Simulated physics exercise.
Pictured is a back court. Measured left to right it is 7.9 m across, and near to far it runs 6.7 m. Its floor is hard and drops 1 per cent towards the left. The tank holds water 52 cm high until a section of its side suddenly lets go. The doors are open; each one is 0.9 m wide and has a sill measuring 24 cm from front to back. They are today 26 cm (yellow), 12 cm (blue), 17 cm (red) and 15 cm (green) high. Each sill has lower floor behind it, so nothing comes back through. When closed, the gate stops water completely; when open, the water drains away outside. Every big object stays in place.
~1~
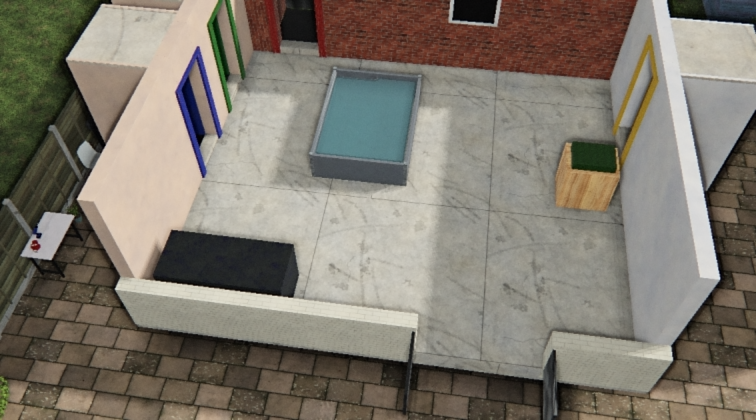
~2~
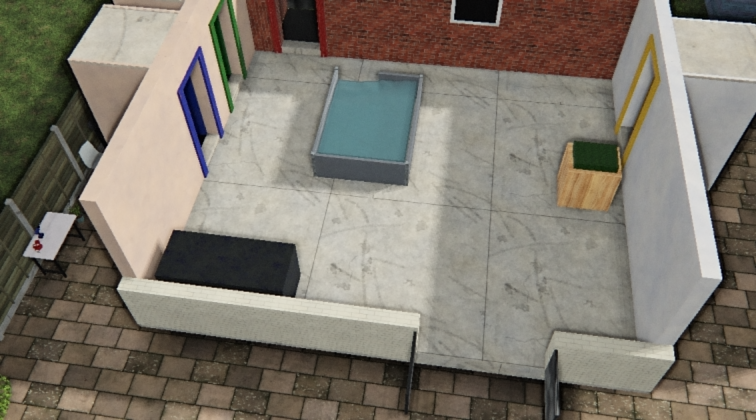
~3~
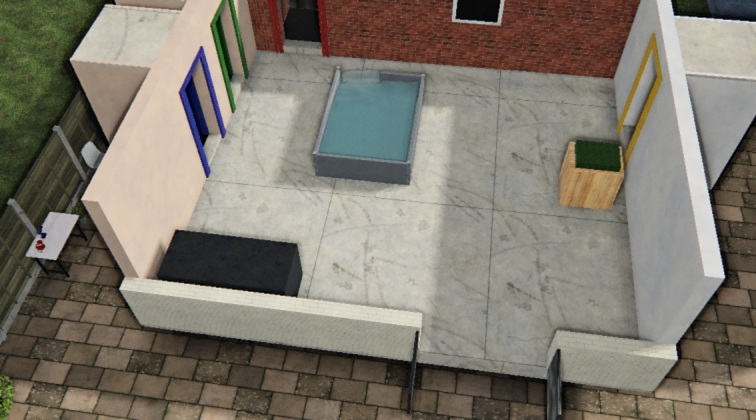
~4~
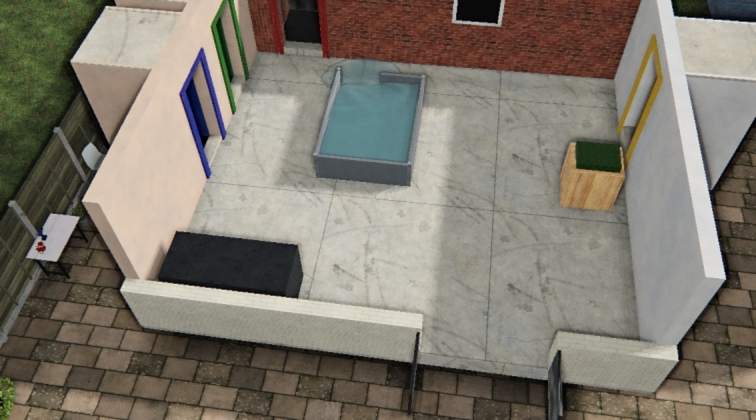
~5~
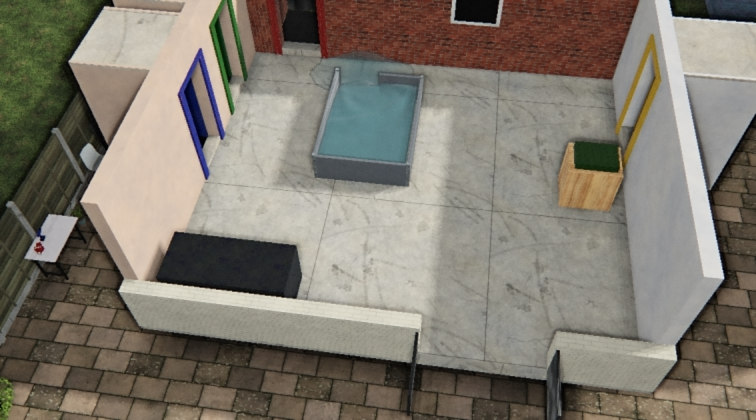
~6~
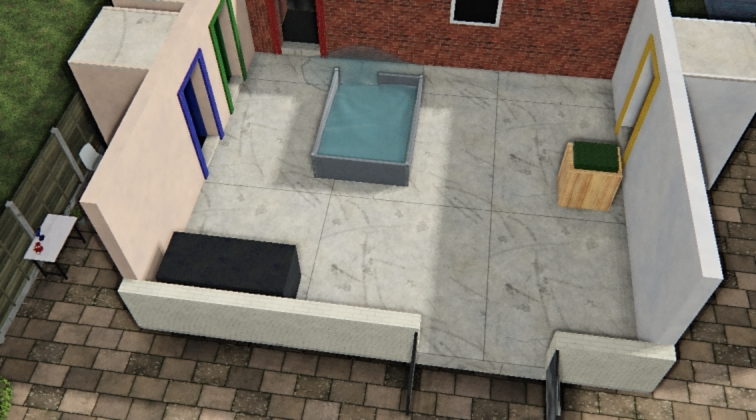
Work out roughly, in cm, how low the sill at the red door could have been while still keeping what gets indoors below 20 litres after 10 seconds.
No lower than about 10.5 cm.
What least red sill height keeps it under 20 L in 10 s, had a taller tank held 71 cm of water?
You'd need a step of close to 16 cm.
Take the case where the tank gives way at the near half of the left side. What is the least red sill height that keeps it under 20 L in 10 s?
It should stand roughly 8.5 cm high.
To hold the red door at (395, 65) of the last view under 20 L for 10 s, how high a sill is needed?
You'd want it roughly 23 cm high.
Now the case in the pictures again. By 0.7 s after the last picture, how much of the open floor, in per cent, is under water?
Wet share: Near 10 %.
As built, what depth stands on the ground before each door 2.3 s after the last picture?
Depths in cm: Yellow 0, blue 4, red 13, green 15.
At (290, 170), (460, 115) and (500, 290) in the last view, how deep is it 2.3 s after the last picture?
About 0, 2 and 0 cm.
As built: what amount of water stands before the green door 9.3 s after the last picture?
You'd measure close to 7.5 cm there.
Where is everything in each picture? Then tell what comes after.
The tank at (368, 117) is whole and still, 52 cm deep; the red door at (296, 17) is dry, in the first picture.
The front is at a hidden place, 0.3 m from the gap on the far side; 0.2 m2 of floor is wet, 52 cm left at the back, in the second picture.
The gap is on the far side, the front 0.7 m out at a hidden place; the back of the tank holds 52 cm, in the third picture.
Water pours out on the far side and has run 1.1 m, to (354, 60); about 6 cm deep outside, 52 cm at the back, in the fourth picture.
The front is at (329, 58), 1.2 m from the gap on the far side; 1.8 m2 of floor is wet, 52 cm left at the back, in the fifth picture.
The gap is on the far side, the front 1.3 m out at (315, 57); the back of the tank holds 52 cm; 0.3 m in a straight line remain to the red door at (297, 18), in the sixth picture.
Then, 0.7 s after the last picture water covers 10 % of the floor, deepest (38 cm) near (364, 66); 16 cm at the red door, 0 litres in over its 17 cm sill.
Then, 2.3 s after the last picture water covers 30 % of the floor, deepest (30 cm) near (256, 52); 13 cm at the red door, 1 litre in over its 17 cm sill.
Then, 9.3 s after the last picture water covers 80 % of the floor, deepest (12 cm) near (254, 58); 5 cm at the red door, 2 litres in over its 17 cm sill.
At the red door as built, the water peaked near 16 cm, 0.9 s after the last picture.
Run again over the same 10 s with other heights there, 32 litres in over 9 cm, 11 litres over 12.5 cm. The limit of 20 litres is kept from about 10.5 cm up.
